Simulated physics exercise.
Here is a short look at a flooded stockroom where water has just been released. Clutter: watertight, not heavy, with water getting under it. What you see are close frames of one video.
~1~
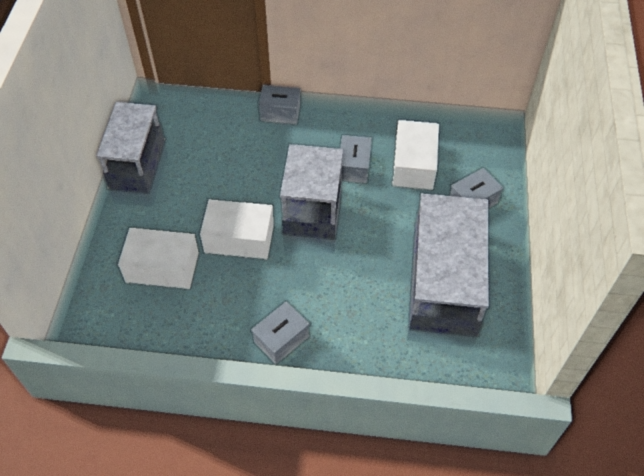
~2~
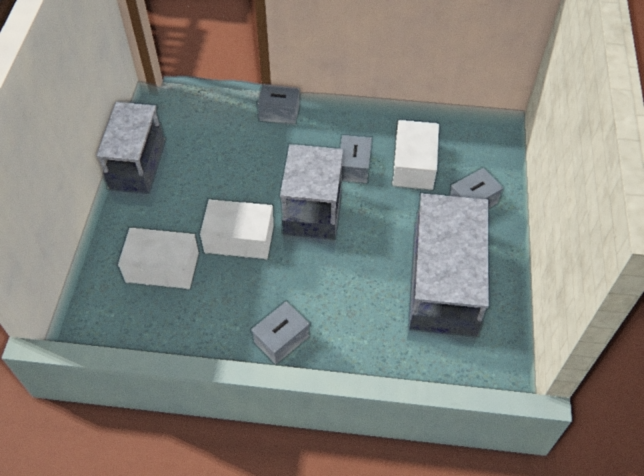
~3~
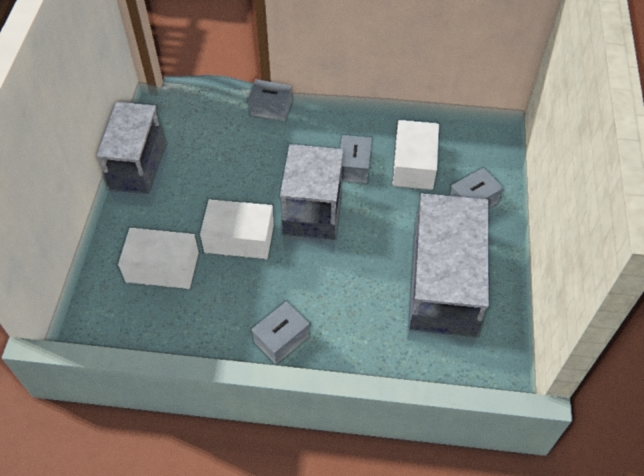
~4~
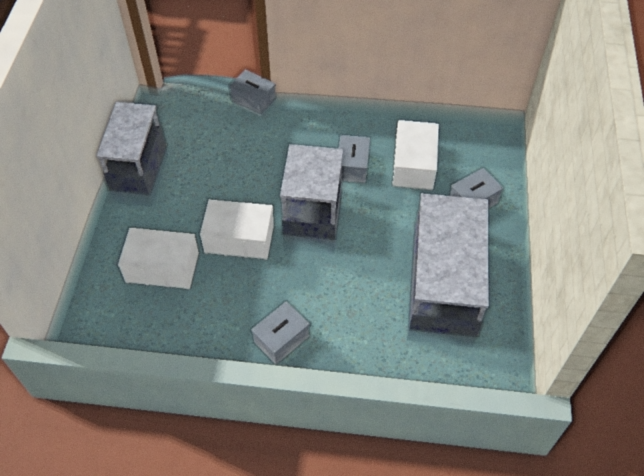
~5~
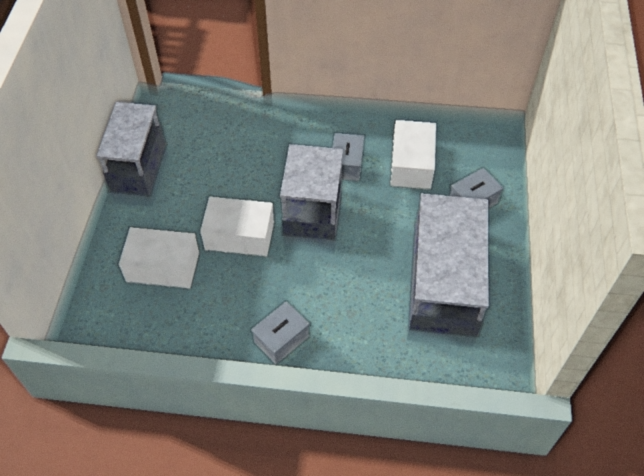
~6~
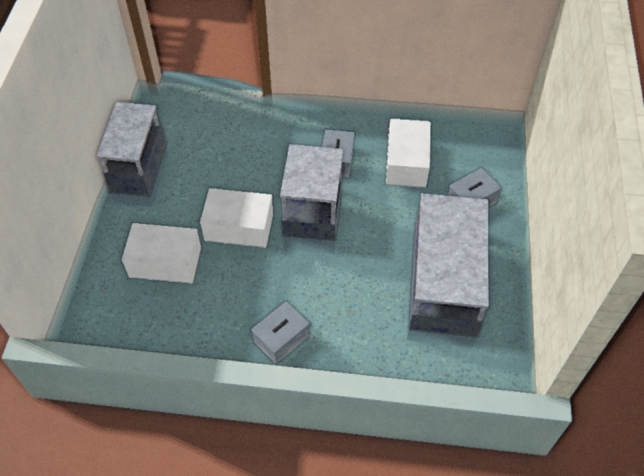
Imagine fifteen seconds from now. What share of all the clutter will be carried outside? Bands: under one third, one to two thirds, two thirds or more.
The likely share is two thirds upward.
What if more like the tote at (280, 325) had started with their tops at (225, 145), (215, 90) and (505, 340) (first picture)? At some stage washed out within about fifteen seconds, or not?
Outcome for each, listed in order: Leaves, leaves, does not leave.
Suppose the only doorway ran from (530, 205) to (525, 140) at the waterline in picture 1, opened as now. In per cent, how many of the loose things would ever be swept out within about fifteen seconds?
About 60 per cent.
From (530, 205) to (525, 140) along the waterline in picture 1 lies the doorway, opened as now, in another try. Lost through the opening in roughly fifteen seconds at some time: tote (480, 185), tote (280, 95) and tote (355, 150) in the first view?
My answer, each in turn: Lost, lost, lost.
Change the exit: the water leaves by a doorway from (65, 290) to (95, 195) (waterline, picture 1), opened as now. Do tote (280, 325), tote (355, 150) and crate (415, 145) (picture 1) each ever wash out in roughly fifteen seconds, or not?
In sequence: Escapes, escapes, remains.
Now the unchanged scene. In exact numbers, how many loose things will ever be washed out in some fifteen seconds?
The total here is 5.
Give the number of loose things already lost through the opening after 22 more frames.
By my count it is 5.
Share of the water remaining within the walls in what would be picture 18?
Close to 68 per cent.
A moment on, 1 of 7 are out; 6 afloat.
Next, 2 of 7 are out; 5 afloat.
Later, 5 of 7 are out; 2 afloat.
In the end, 5 of 7 are out; 2 afloat.
